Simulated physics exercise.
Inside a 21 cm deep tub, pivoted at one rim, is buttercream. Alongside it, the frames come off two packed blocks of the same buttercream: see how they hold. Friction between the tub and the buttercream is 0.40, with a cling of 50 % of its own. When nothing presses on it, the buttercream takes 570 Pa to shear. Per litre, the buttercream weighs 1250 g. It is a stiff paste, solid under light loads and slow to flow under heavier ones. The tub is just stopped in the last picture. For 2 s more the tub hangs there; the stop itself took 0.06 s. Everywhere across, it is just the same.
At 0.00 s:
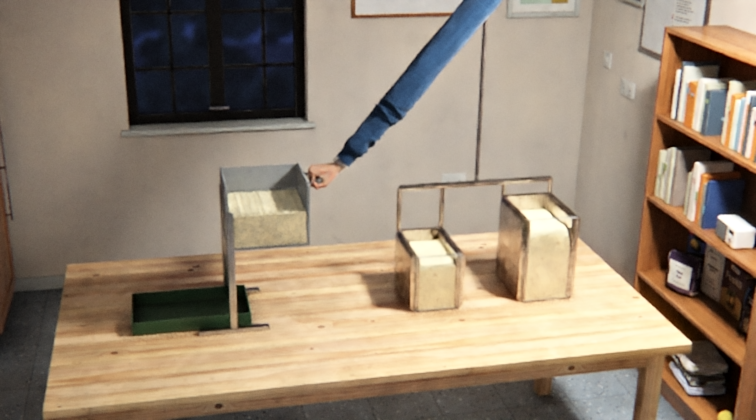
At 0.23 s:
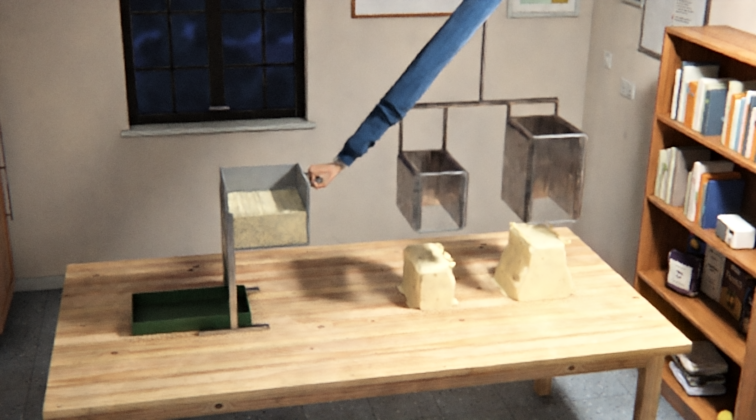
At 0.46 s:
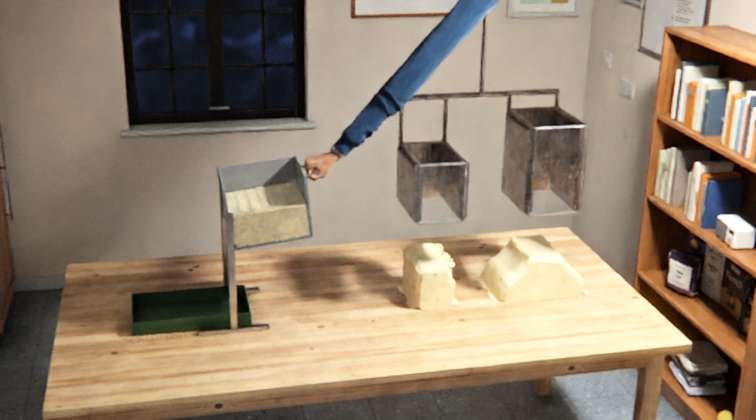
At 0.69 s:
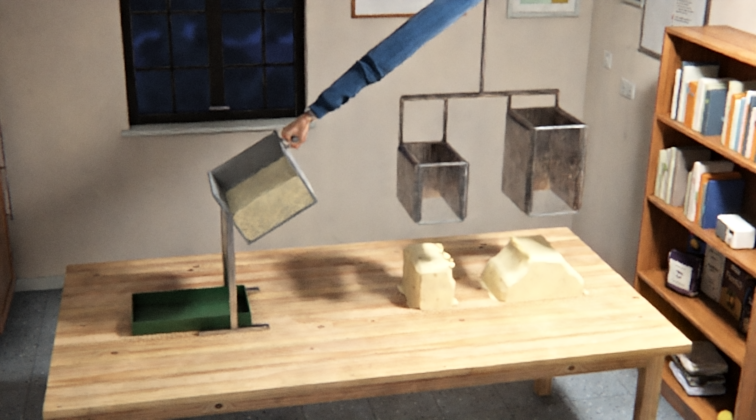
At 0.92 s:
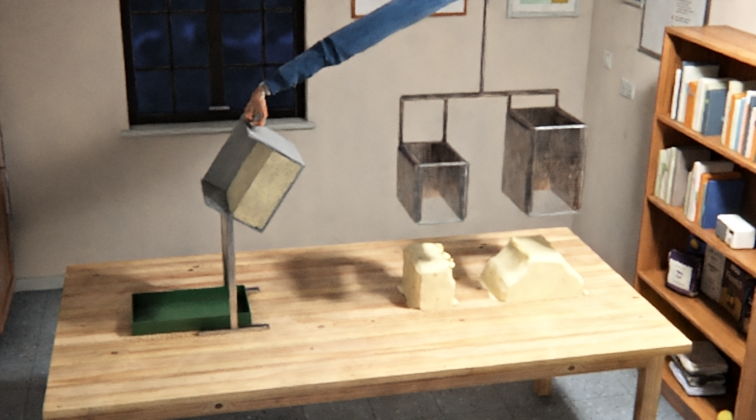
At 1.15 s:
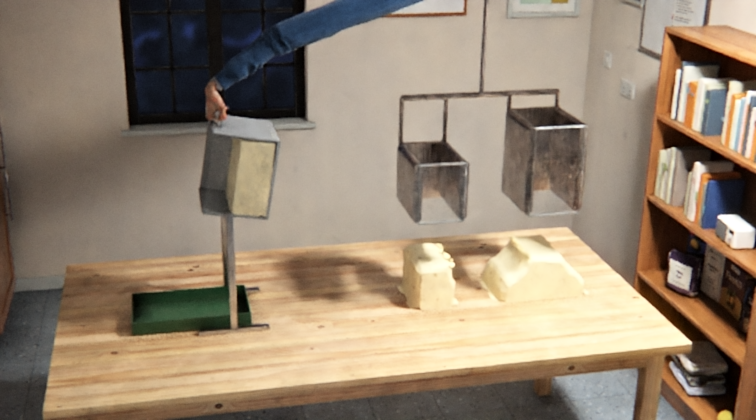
In this clip, two open metal boxes lift off pale buttercream blocks on a wooden table, and the right block slumps while the left barely changes; then a blue-sleeved arm tilts a grey tub of buttercream leftward above a green tray.
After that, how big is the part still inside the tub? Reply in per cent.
I would say roughly 100 per cent is still inside.
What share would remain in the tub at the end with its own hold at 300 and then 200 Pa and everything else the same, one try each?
Expect about 65 in a hundred, then about 55 in a hundred.
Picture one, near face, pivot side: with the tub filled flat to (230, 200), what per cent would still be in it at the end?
That gives some 60 %.
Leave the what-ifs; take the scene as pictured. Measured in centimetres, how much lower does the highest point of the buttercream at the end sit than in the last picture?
Roughly 6 cm.
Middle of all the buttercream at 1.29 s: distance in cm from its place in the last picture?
3 cm.
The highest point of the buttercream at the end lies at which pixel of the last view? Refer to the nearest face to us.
At about (228, 161).
After 1.29 s, the tub is at 80 degrees and holds 100 %.
After 1.46 s, the tub is at 80 degrees and holds 100 %.
After 1.63 s, the tub is at 80 degrees and holds 100 %.
After 1.80 s, the tub is at 80 degrees and holds 100 %.
After 3.15 s, the tub is at 80 degrees and holds 100 %.
